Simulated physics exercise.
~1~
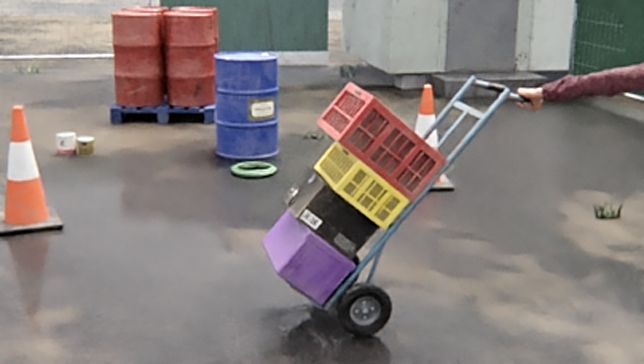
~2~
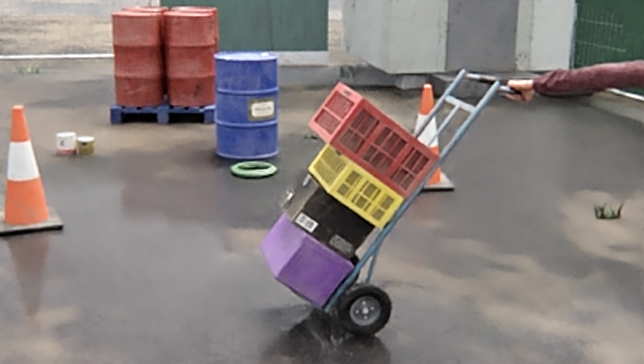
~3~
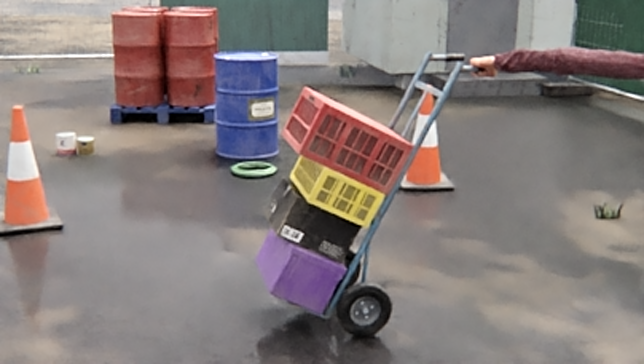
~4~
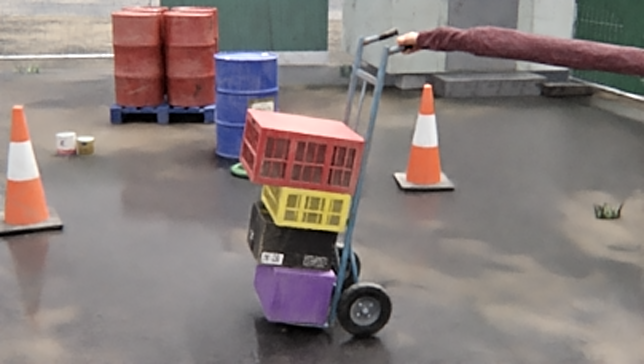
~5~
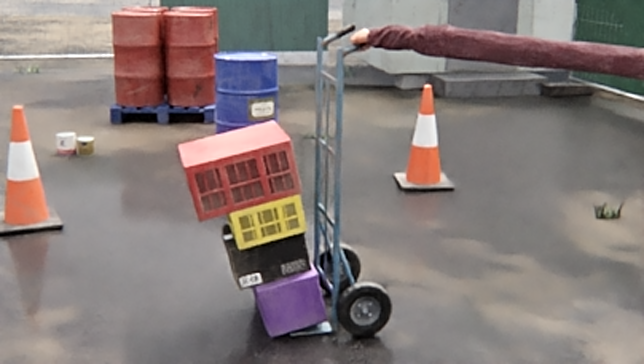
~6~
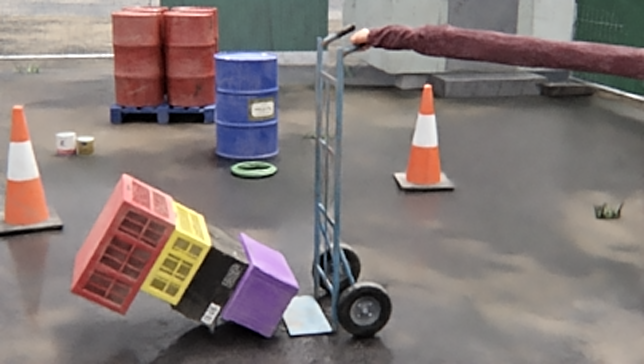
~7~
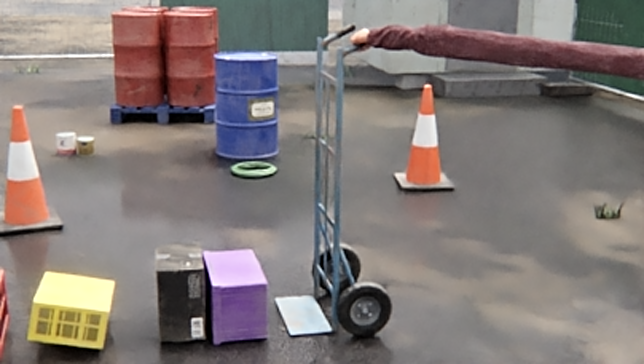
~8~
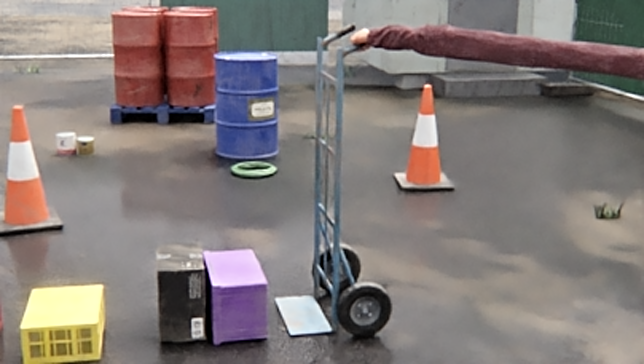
We see a sleeved arm tip a tilted sack truck upright on wet pavement, and its stack of red, yellow, black and purple containers topples left, scattering the red and yellow crates while the black box and purple tote rest together beside the truck's plate.
